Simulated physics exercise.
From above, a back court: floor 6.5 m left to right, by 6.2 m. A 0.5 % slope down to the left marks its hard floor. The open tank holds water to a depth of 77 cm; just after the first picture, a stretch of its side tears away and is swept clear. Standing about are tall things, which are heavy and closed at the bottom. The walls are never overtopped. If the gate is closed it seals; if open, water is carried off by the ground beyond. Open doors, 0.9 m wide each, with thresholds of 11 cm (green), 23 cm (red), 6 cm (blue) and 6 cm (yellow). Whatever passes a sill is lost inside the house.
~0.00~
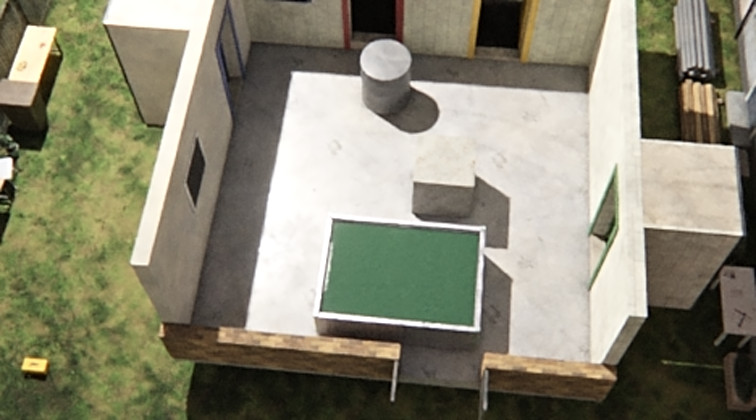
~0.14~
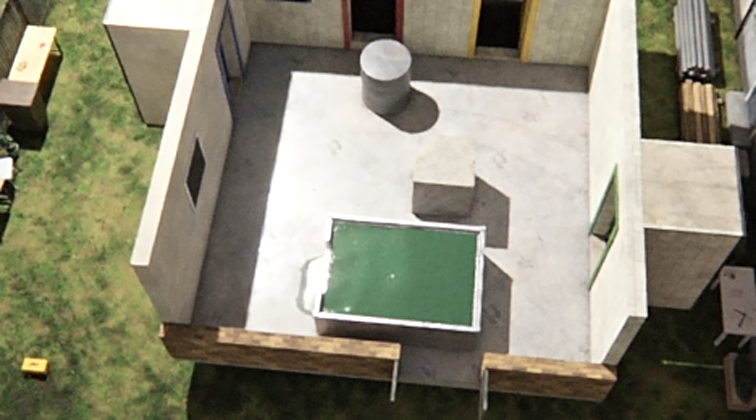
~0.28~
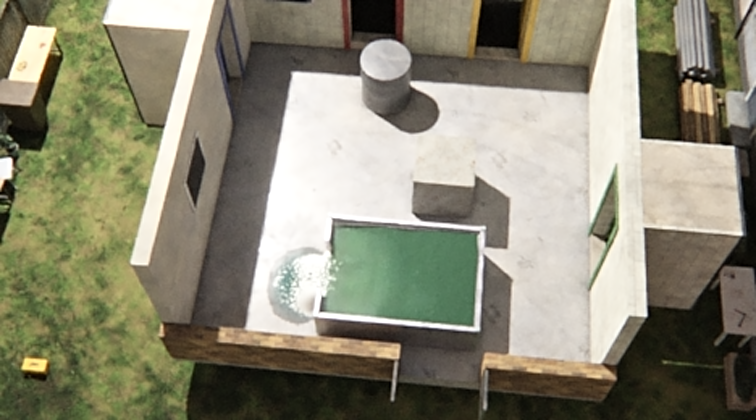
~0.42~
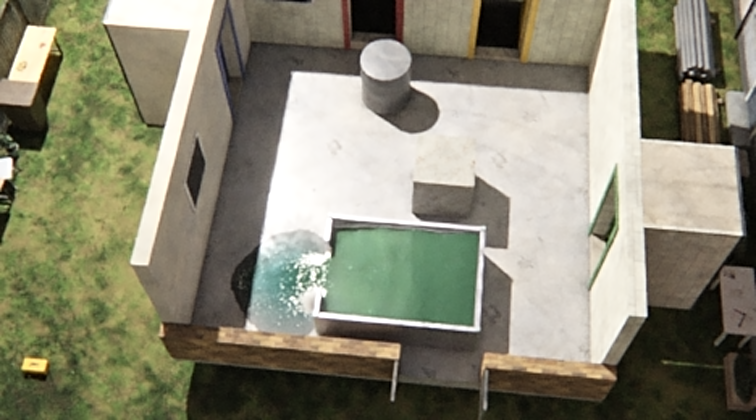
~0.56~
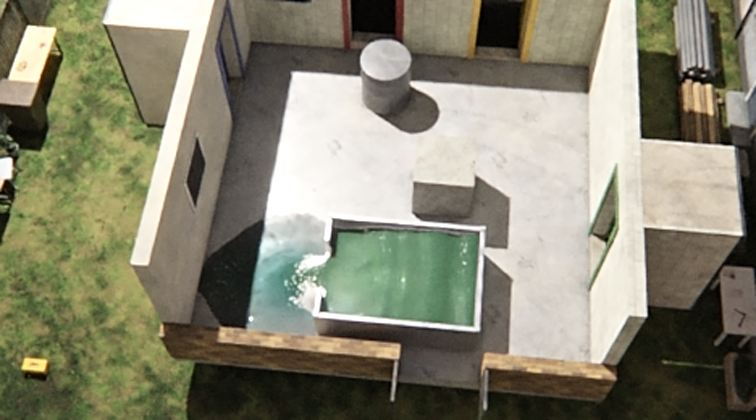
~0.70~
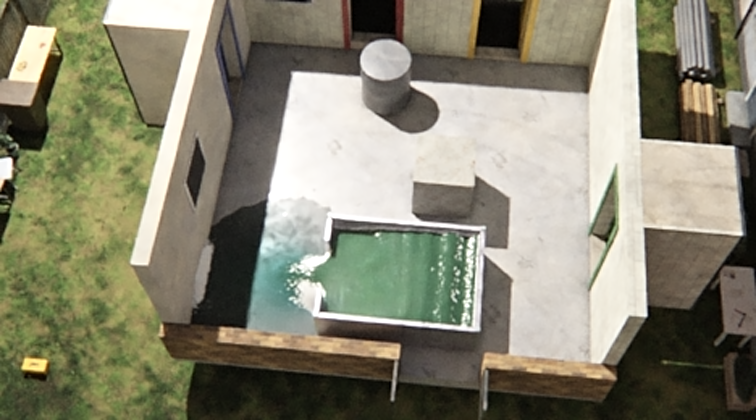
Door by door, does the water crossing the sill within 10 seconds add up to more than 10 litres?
My prediction: The green door lets in less than the limit. The red door lets in less than the limit. The blue door lets in more than the limit. The yellow door lets in less than the limit.
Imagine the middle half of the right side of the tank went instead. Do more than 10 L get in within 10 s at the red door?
Red: Falls short.
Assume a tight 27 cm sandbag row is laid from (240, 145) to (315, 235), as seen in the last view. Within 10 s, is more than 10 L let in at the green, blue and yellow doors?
Against that limit: Green below, blue not over, yellow under.
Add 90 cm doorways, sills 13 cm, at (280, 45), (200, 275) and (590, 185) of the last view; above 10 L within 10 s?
First doorway gets there, second gets there, third falls short.
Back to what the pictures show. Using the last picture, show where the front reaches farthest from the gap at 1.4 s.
Somewhere near pixel (231, 138).
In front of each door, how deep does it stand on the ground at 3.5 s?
Door by door in cm, green shows 0, red shows 9, blue shows 7, yellow shows 0.
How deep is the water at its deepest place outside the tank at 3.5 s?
It tops out at some 28 cm.
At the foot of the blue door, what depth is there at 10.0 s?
It's some 11.5 centimetres deep.
After 1.4 s water covers 20 % of the floor and is deepest (52 cm) near (187, 340); green door not reached, red door not reached, blue door not reached, yellow door not reached.
After 2.2 s water covers 25 % of the floor and is deepest (40 cm) near (211, 281); green door not reached, red door not reached, blue door 7 cm at the sill, 0 L in, yellow door not reached.
After 3.5 s water covers 40 % of the floor and is deepest (28 cm) near (187, 340); green door not reached, red door 9 cm at the sill, 0 L in, blue door 7 cm at the sill, 1 L in, yellow door not reached.
After 6.0 s water covers 70 % of the floor and is deepest (24 cm) near (202, 271); green door 1 cm at the sill, 0 L in, red door 17 cm at the sill, 0 L in, blue door 6 cm at the sill, 3 L in, yellow door 4 cm at the sill, 0 L in.
After 10.0 s water covers 95 % of the floor and is deepest (16 cm) near (243, 83); green door 6 cm at the sill, 0 L in, red door 11 cm at the sill, 0 L in, blue door 12 cm at the sill, 83 L in, yellow door 3 cm at the sill, 0 L in.
